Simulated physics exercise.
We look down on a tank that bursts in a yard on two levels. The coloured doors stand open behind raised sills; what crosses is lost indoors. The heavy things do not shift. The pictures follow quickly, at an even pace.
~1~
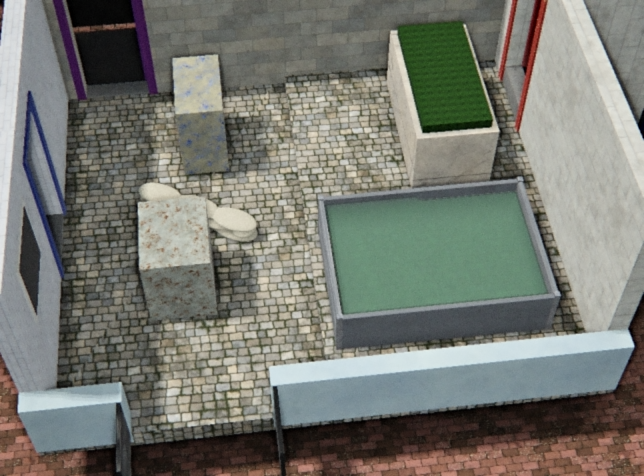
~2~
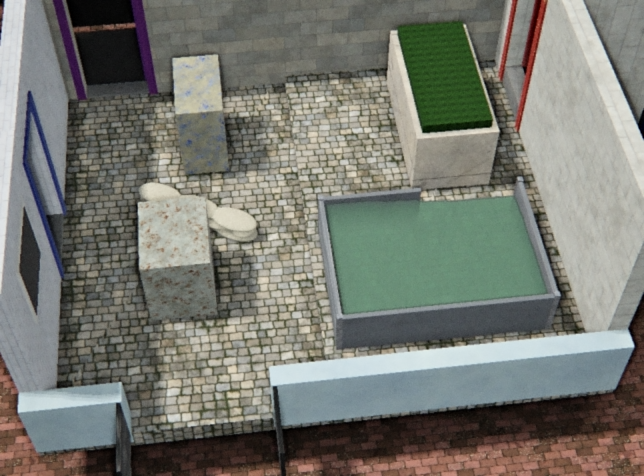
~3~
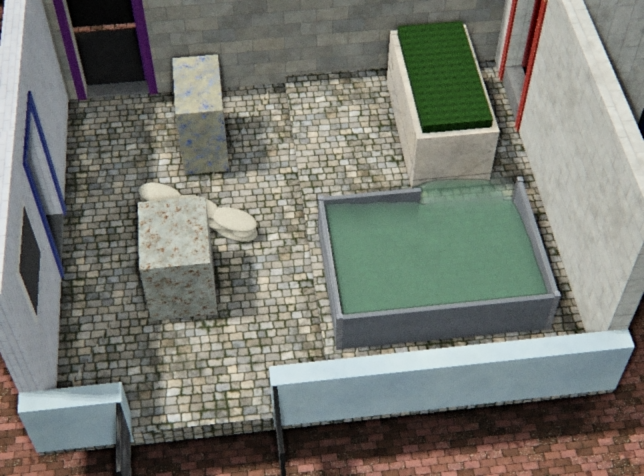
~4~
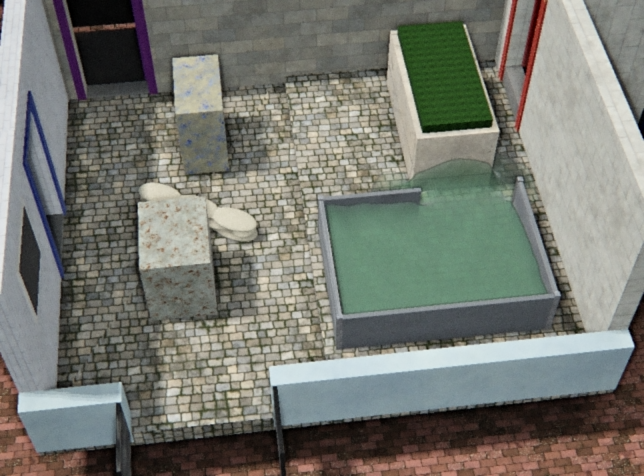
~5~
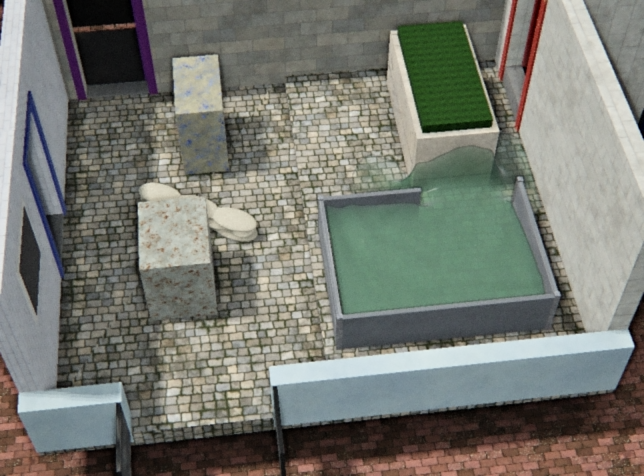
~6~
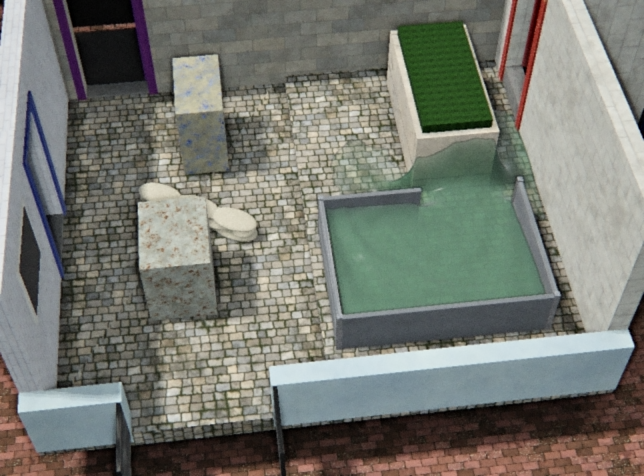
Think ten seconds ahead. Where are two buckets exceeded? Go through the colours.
One by one: The purple door floods; the red door holds within the limit; the blue door holds within the limit.
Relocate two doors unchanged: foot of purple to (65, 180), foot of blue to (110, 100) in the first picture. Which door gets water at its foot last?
The door marked blue.
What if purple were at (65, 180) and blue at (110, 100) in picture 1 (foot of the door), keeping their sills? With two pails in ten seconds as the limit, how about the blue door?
One by one: Blue door passes that mark.
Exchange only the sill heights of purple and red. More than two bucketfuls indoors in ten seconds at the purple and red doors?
One by one: Purple lets less in, red passes that mark.
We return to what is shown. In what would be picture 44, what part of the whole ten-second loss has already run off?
Some 30 per cent.
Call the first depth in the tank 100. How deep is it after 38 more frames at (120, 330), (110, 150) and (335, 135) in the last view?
Roughly 4, 16 and 6 per cent, in turn.
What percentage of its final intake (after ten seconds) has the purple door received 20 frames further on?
Roughly 0 per cent.
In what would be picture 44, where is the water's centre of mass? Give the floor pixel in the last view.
Close to (363, 215).
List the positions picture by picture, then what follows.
In the first picture, still water in the open tank at (434, 249).
In the second picture, water pours out on the open tank's far side and has run to a hidden place.
In the third picture, the front is at a hidden place, out from the gap on the open tank's far side.
In the fourth picture, the front is at (386, 178), out from the gap on the open tank's far side.
In the fifth picture, the front is at (509, 138), out from the gap on the open tank's far side.
In the sixth picture, the front is at (511, 119), out from the gap on the open tank's far side.
A moment on, water covers 25 % of the floor; the purple door not reached, the red door wet at the sill, nothing in, the blue door not reached.
Next, water covers 35 % of the floor; the purple door not reached, the red door wet at the sill, nothing in, the blue door not reached.
Then, water covers 60 % of the floor; the purple door wet at the sill, nothing in, the red door wet at the sill, nothing in, the blue door wet at the sill, nothing in.
Later, water covers 85 % of the floor; the purple door over two buckets in, the red door wet at the sill, nothing in, the blue door wet at the sill, nothing in.
In the end, water covers 95 % of the floor; the purple door far over two buckets in, the red door wet at the sill, nothing in, the blue door wet at the sill, nothing in.
